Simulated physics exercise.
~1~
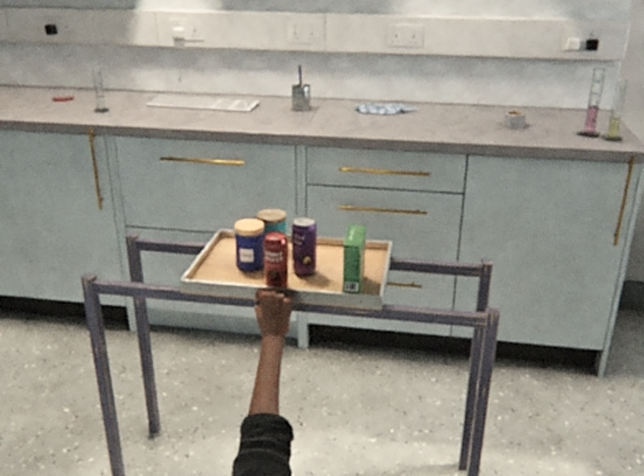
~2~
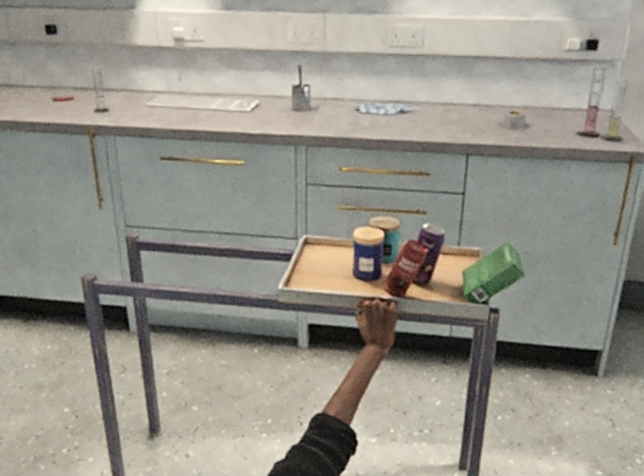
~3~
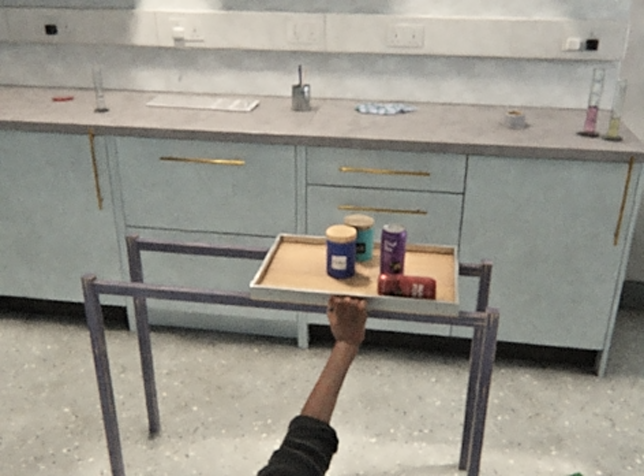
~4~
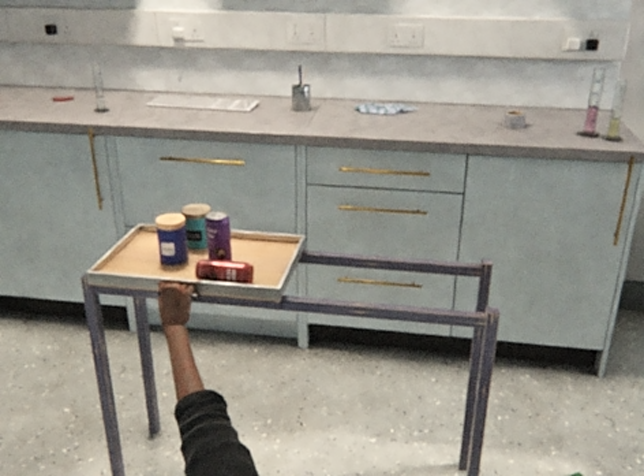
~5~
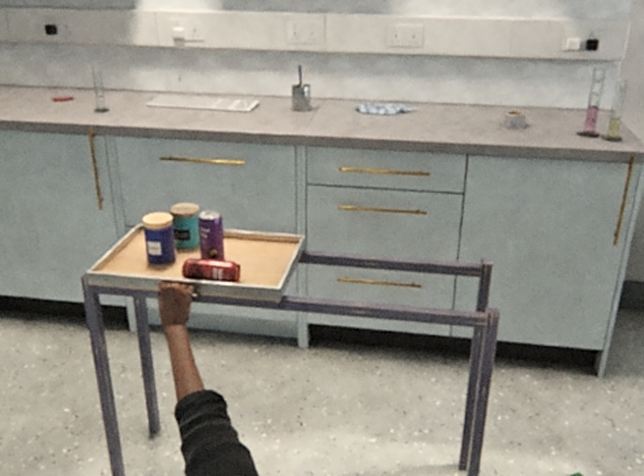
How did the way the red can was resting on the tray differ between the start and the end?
At the start the red can was standing upright on the tray, and by the end it was lying on its side.
A tray of containers slid right along a rack with a hand at its front edge, tipping a green packet off and knocking a red can over, then slid back to the far left, where the can lay beside three upright containers.
